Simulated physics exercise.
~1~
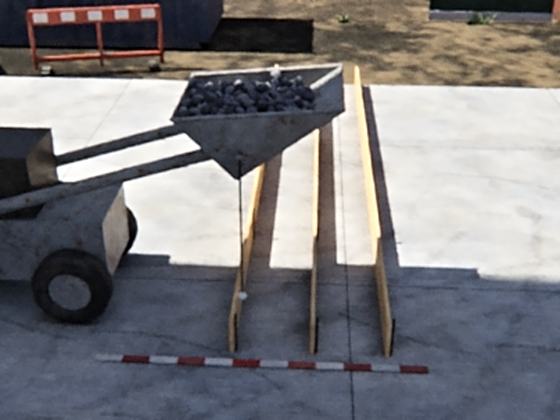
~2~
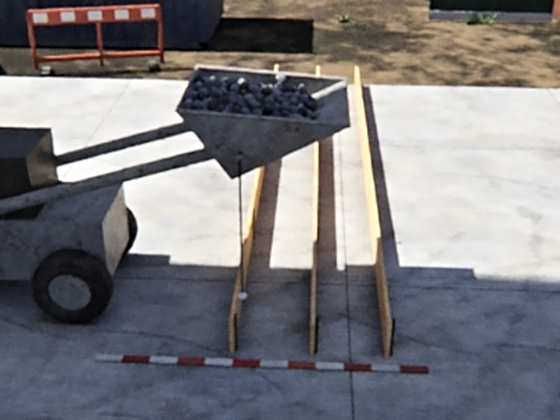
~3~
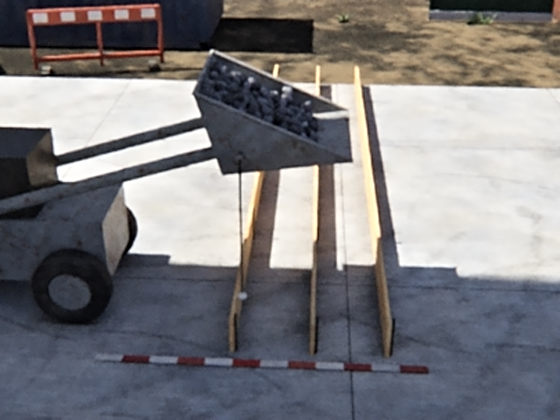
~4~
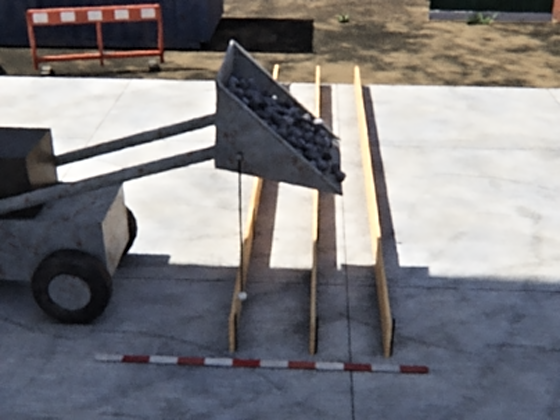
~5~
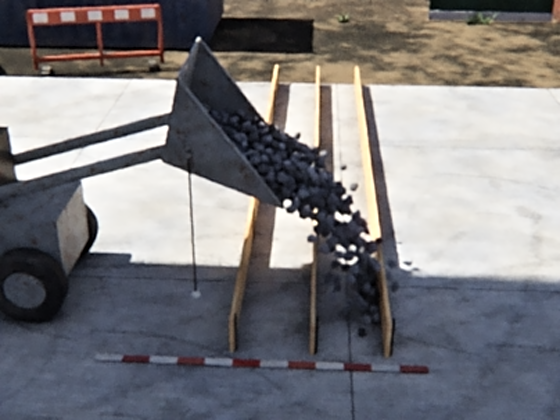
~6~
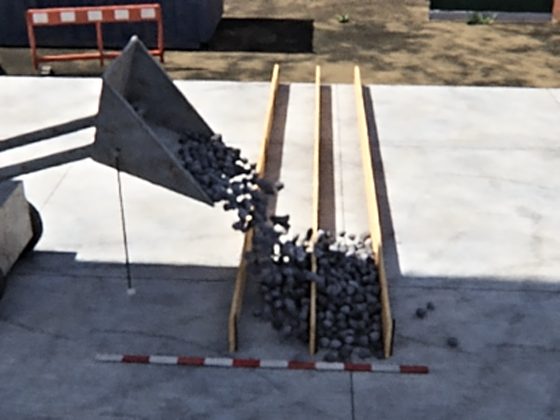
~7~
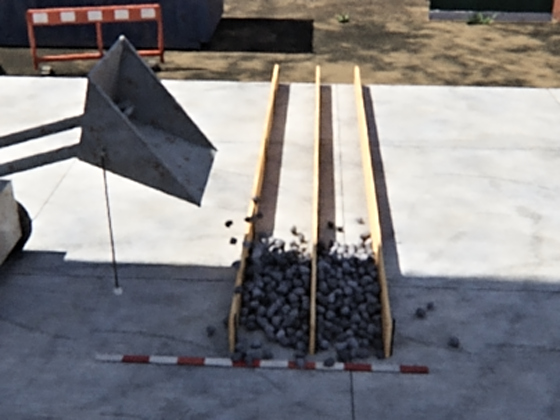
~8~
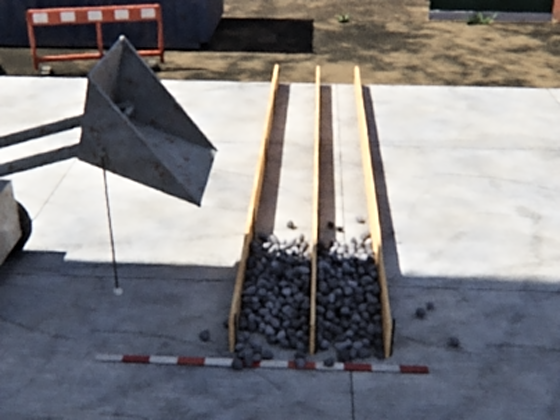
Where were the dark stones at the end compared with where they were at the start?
At the start the stones were heaped in the loader's raised bucket, and by the end they lay lower down and farther right, on the ground, nearly all of them between the wooden planks.
